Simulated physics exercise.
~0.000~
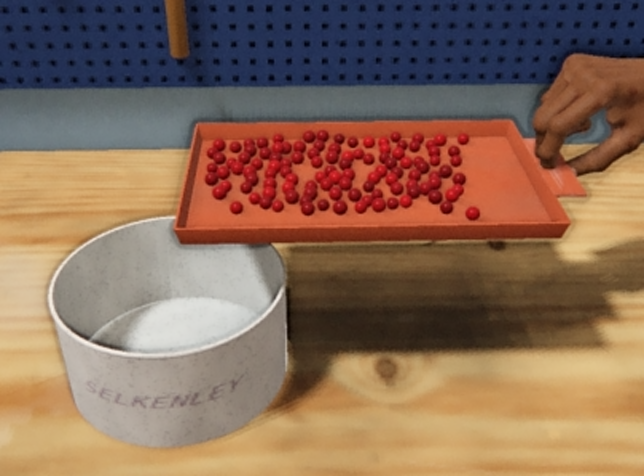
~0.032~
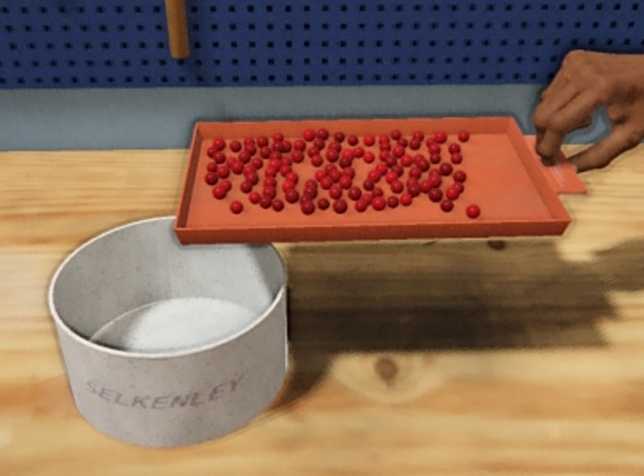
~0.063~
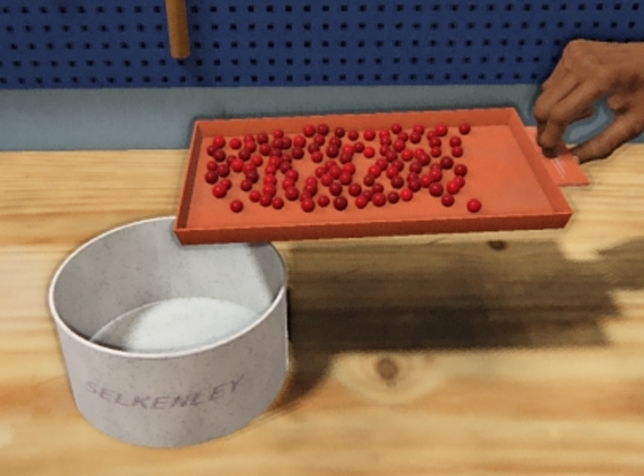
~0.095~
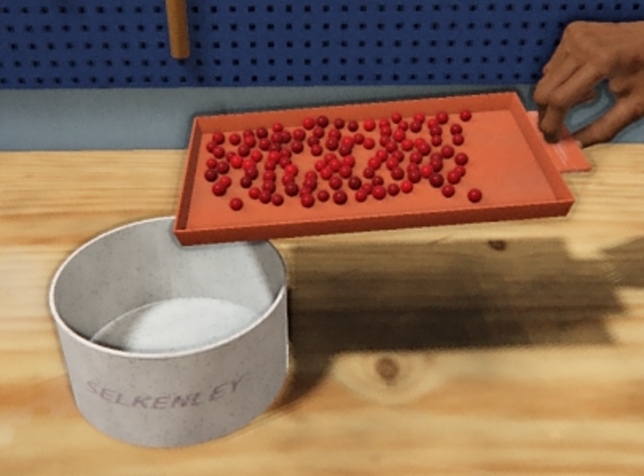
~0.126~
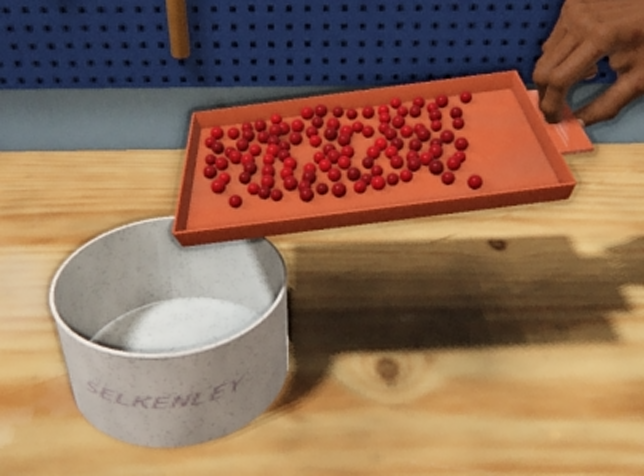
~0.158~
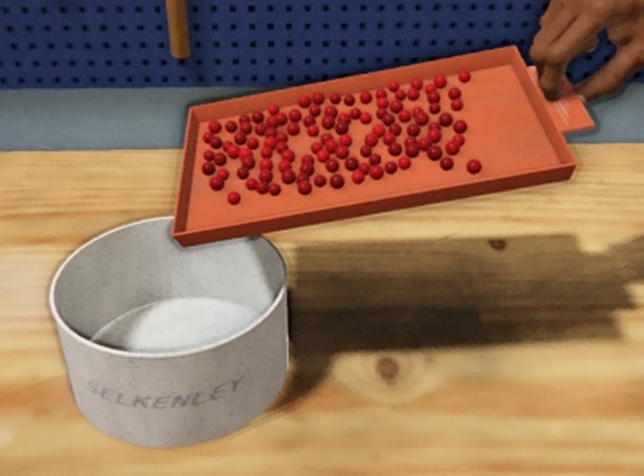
A red tray scattered with small red berries sat nearly level beside a grey pot, then slanted more and more toward the pot as a hand on the right raised its handle end.
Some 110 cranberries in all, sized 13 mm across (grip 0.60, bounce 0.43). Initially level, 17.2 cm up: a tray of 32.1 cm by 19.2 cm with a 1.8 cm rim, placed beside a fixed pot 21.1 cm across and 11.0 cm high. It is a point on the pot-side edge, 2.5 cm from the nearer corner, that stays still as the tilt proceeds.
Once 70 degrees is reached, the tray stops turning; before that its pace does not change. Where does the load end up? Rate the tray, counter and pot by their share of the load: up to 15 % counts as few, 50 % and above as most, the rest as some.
Left on the tray: Some; counter: Few; pot: Most.
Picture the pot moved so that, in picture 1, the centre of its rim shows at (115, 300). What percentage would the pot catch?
65 %.
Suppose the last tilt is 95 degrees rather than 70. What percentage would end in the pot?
Then about 95 per cent.
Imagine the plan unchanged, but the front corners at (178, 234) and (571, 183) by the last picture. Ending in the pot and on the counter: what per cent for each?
Pot 40, counter 15.
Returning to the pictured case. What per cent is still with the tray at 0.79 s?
40 %, give or take.
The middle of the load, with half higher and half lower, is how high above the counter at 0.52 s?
Roughly 24 centimetres, give or take.
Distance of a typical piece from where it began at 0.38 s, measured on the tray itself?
Displacement on the tray: About 3 cm.
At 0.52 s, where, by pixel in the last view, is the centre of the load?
My estimate is roughly (207, 152).
After 0.38 s, tilt 43 degrees; the tray holds 100 %, the pot 0 %.
Then, at 0.52 s, tilt 62 degrees; the tray holds 100 %, the pot 0 %.
After 0.79 s, tilt 70 degrees; the tray holds 40 %, the pot 50 %.
At rest (1.5 s), tray 35 %, counter 0 %, pot 65 %.
